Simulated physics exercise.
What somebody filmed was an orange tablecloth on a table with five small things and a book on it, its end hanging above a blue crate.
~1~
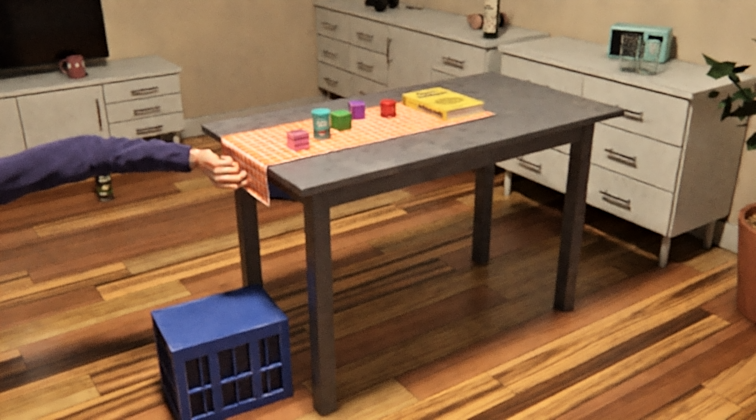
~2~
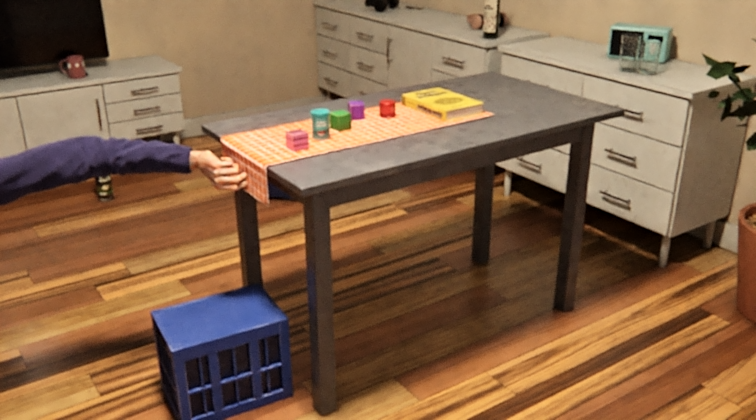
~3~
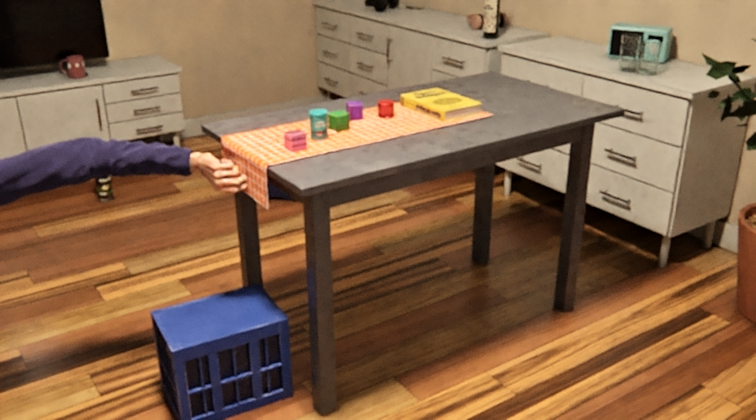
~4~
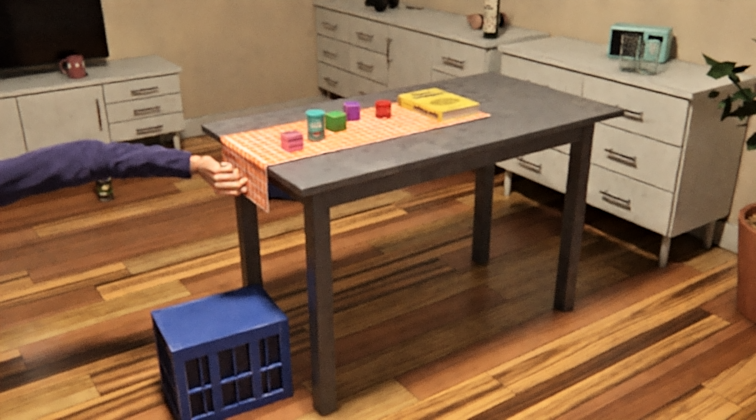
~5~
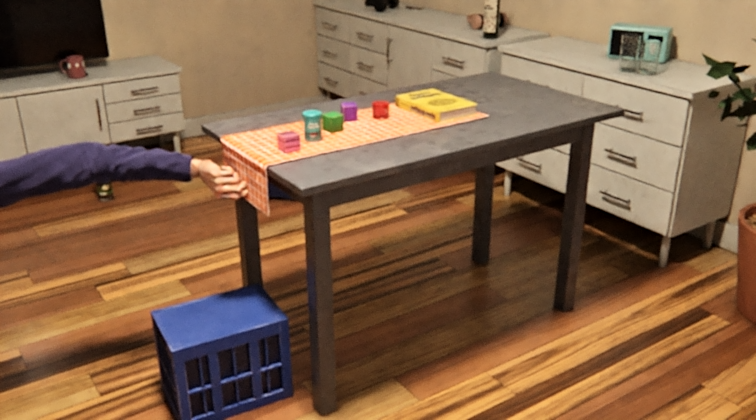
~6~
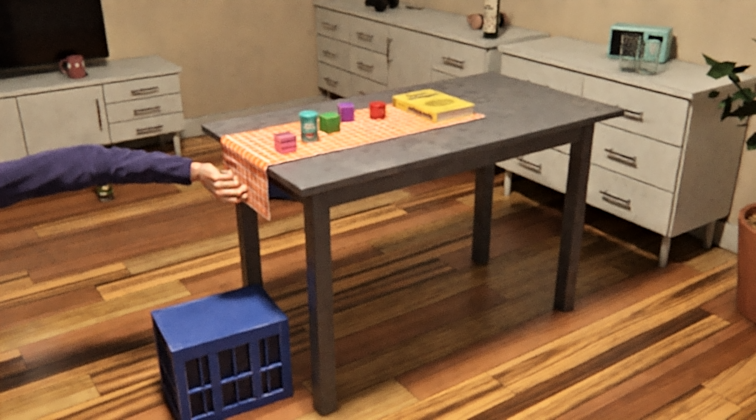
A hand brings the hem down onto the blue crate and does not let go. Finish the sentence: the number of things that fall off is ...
... three.
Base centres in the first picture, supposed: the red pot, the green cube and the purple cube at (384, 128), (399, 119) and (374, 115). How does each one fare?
Looking at each one, the red pot remains in position, the green cube remains in position and the purple cube remains in position.
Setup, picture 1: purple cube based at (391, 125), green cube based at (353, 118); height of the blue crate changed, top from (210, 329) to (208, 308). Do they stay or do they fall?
The purple cube? Safe. The green cube? Safe.
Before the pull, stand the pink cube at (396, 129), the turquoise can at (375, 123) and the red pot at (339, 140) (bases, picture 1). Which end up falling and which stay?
In the end the pink cube is still on top, the turquoise can is still on top, and the red pot is no longer on top.
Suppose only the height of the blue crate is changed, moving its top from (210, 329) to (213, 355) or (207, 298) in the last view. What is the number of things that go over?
That would be 4 and 2.
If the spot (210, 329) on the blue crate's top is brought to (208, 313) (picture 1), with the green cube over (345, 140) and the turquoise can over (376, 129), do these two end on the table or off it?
The green cube tumbles off; the turquoise can remains up.
Soon after, hem near (249, 257); pink cube gone.
After that, hem on the crate; pink cube, turquoise can and green cube gone.
In the end, hem on the crate; pink cube, turquoise can and green cube gone. The table loses three.
